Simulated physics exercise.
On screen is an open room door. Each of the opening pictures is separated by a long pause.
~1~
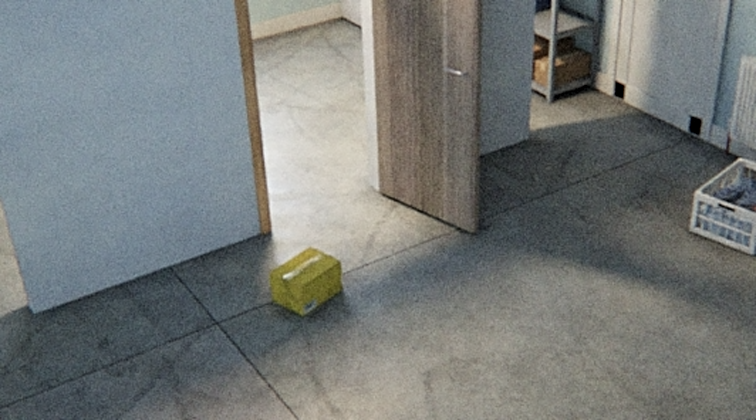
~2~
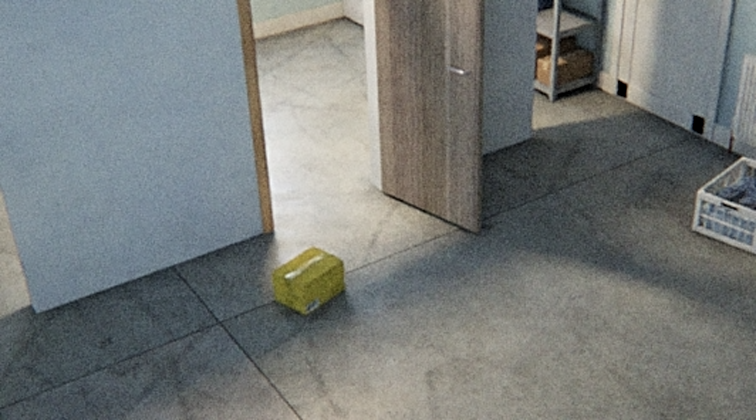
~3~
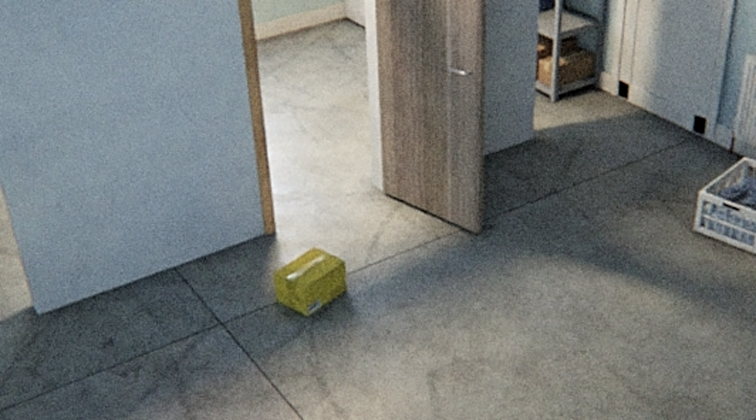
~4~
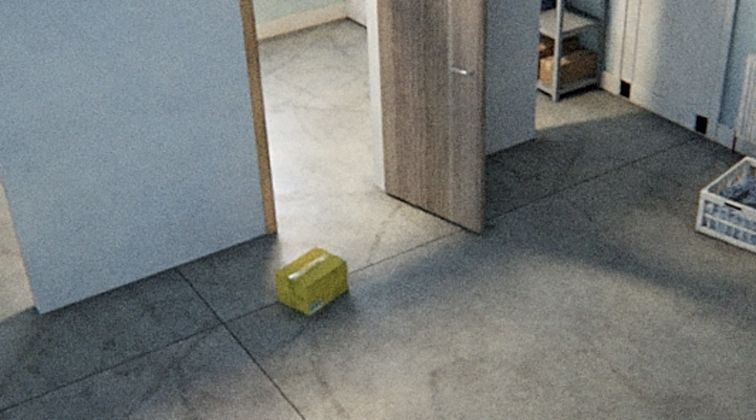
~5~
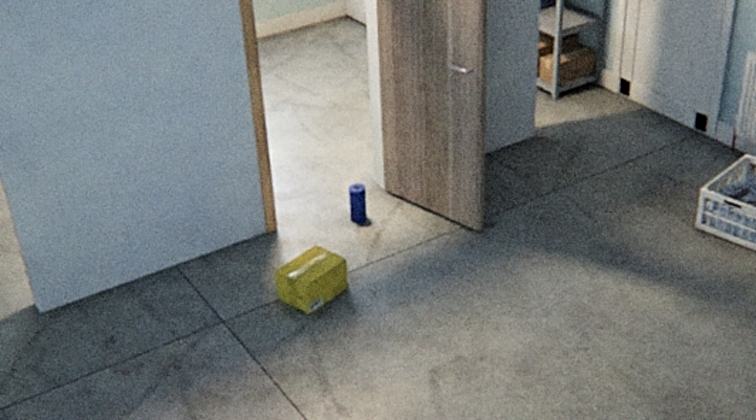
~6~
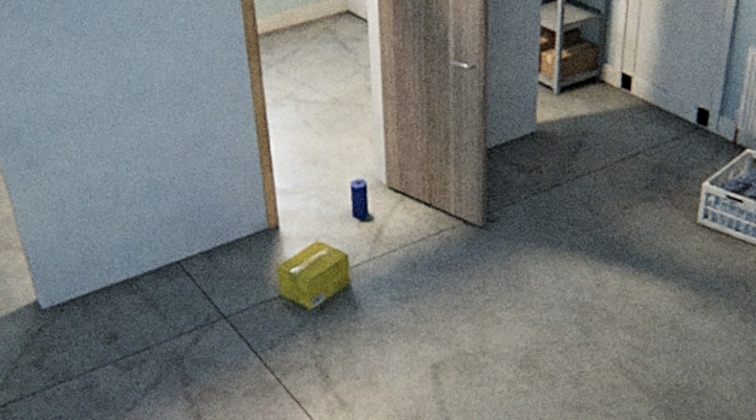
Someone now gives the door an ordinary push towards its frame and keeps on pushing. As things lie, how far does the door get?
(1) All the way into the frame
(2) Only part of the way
All the way into the frame (1).
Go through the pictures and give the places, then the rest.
The first frame shows door wide open and still; yellow box (307, 281).
The second frame shows door wide open and still; yellow box (309, 280).
The third frame shows door wide open and still; yellow box (311, 281).
The fourth frame shows door wide open and still; yellow box (312, 281).
The fifth frame shows door wide open and still; yellow box (312, 279).
The sixth frame shows door wide open and still; blue roll (359, 199); yellow box (314, 275).
Then, 1.40 s after the last picture, door 58° open.
Then, 2.30 s after the last picture, door 20° open; blue roll slid about its own width near (340, 195).
At rest, door 0° open; moved from the start, blue roll; yellow box in place. Seen from the same camera at the end, blue roll near (326, 186).
